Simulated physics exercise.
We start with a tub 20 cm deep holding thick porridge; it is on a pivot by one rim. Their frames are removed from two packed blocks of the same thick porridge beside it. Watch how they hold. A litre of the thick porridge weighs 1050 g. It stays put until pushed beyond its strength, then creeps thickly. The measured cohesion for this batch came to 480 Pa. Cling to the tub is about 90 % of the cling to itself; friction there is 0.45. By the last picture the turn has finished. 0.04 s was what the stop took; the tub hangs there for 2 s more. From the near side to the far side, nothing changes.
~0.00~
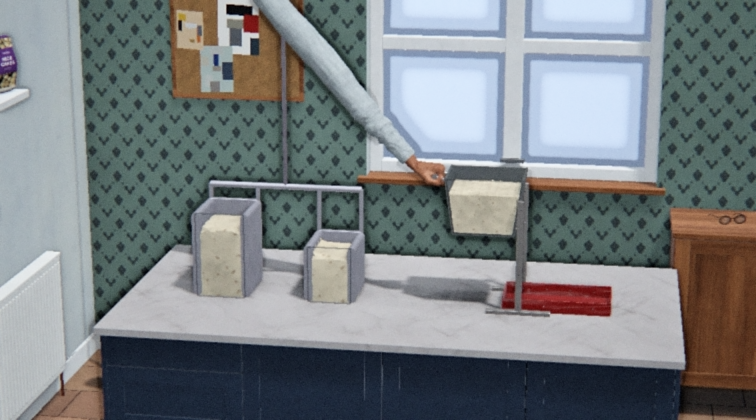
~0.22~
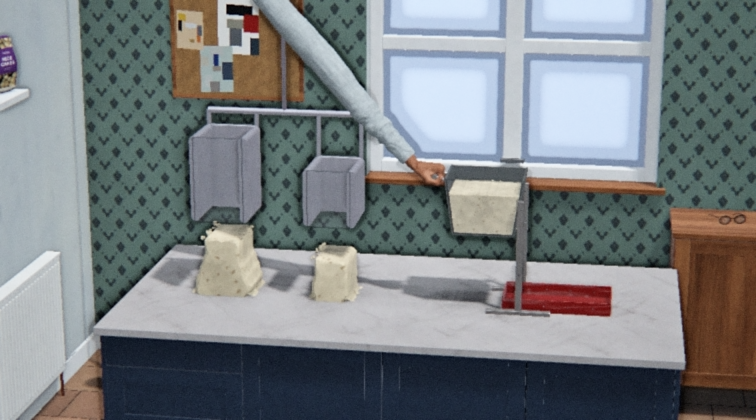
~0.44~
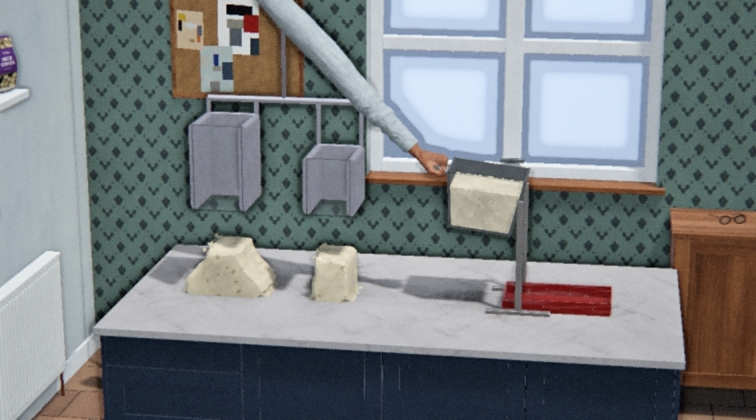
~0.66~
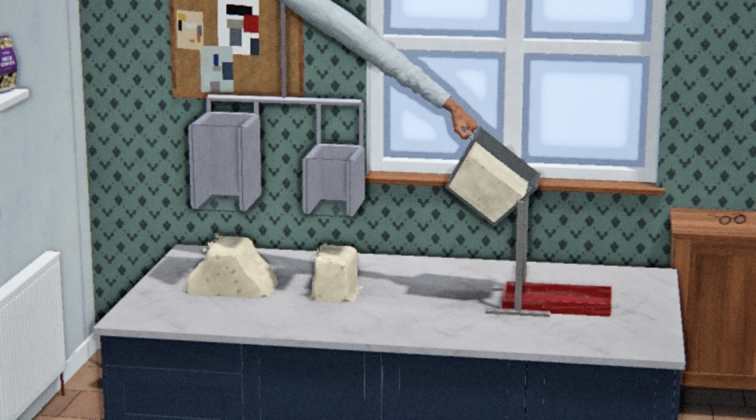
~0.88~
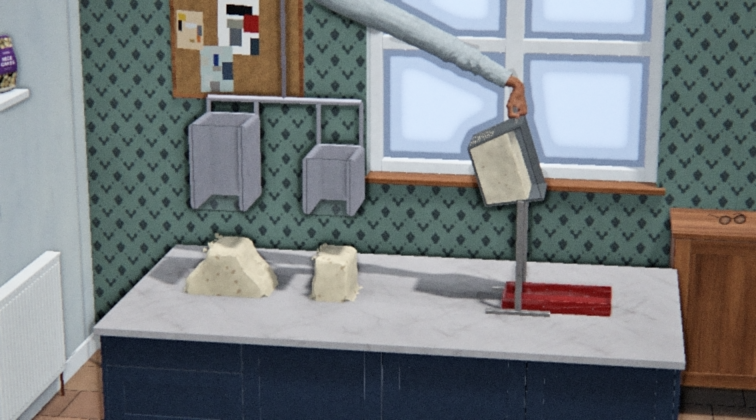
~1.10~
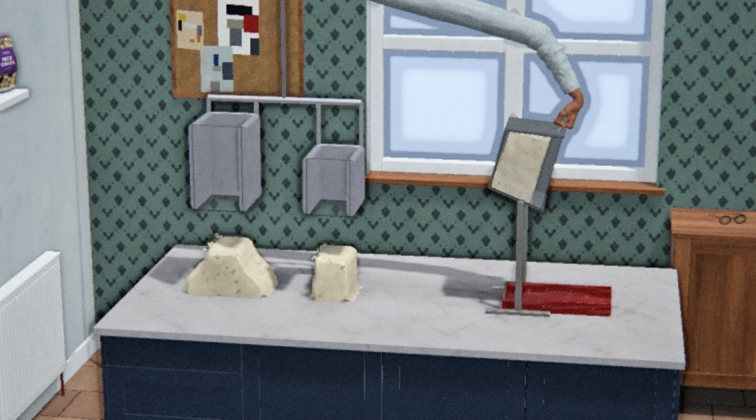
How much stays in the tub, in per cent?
Roughly 0 per cent stays in the tub.
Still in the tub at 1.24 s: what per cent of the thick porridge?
Near 90 %.
By 1.24 s, the tub is at 104 degrees and holds 89 %.
By 1.41 s, the tub is at 104 degrees and holds 30 %.
By 1.58 s, the tub is at 104 degrees and holds 0 %.
By 1.75 s, the tub is at 104 degrees and holds 0 %.
By 3.10 s, at the end, the tub is at 104 degrees and holds 0 %.
